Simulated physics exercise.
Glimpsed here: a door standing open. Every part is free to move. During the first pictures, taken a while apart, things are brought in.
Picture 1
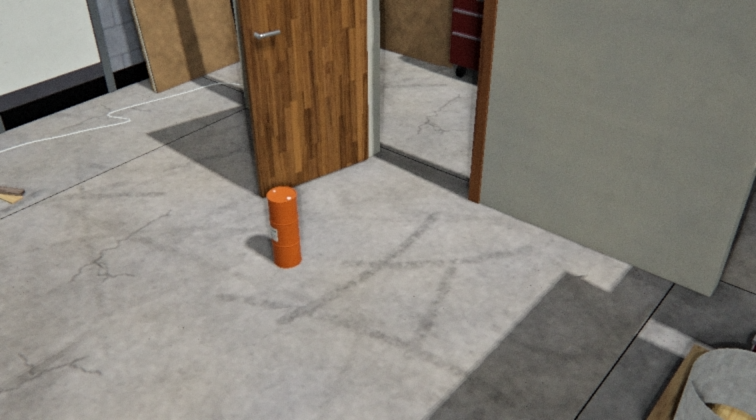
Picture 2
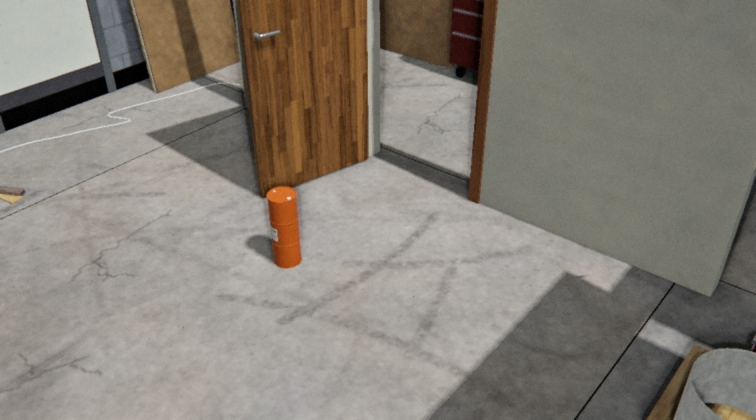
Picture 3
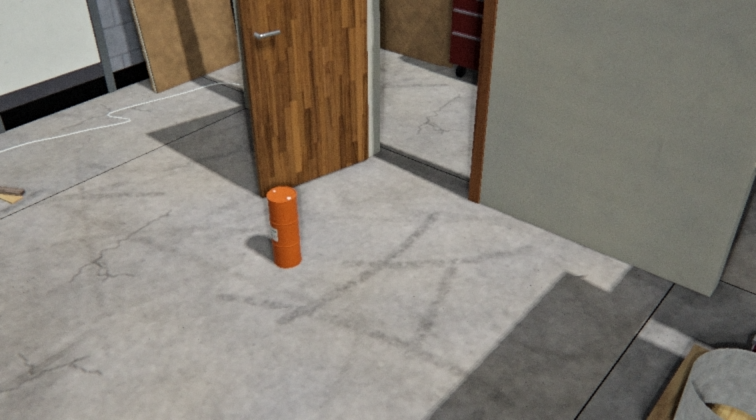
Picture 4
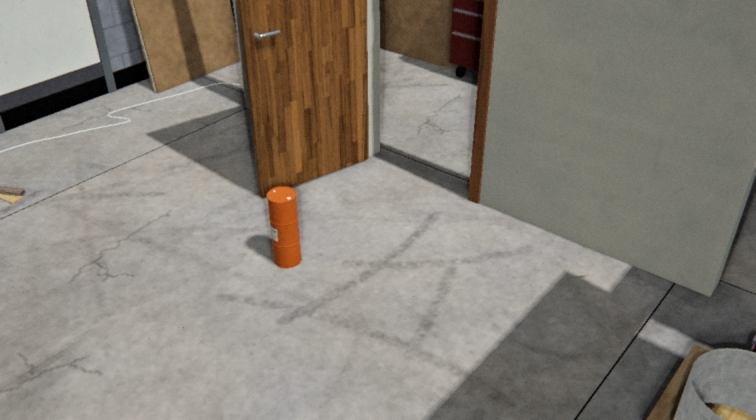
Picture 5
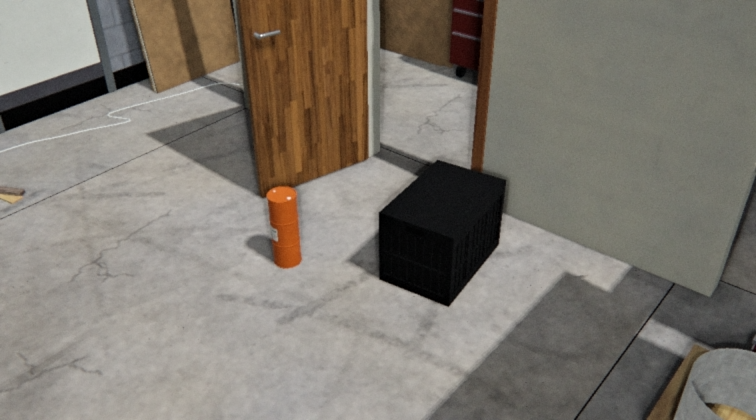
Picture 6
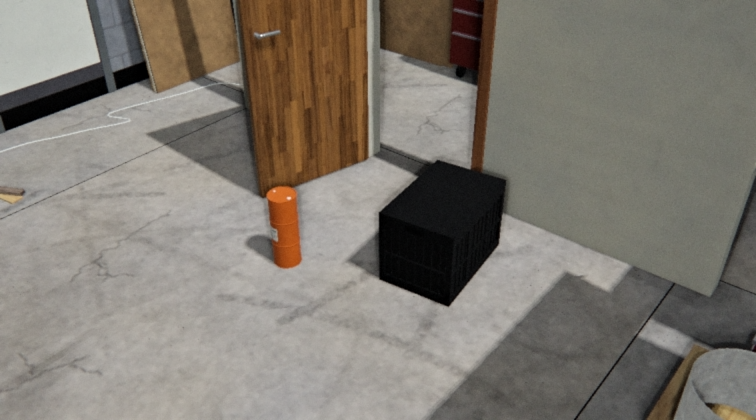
A black chest appeared on the floor to the right of a standing orange canister, in front of the doorway, while the canister and the wide-open wooden door stayed still throughout.
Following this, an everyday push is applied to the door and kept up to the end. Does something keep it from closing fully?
The door ends up closed.
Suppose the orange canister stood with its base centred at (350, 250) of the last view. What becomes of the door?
The door swings all the way.
Then, 1.00 s later than the last frame, open by 71°.
Then, 1.70 s later than the last frame, open by 34°.
When it is over, open by 0°; both as before. End places, in pixels of the last picture, black chest near (443, 230).
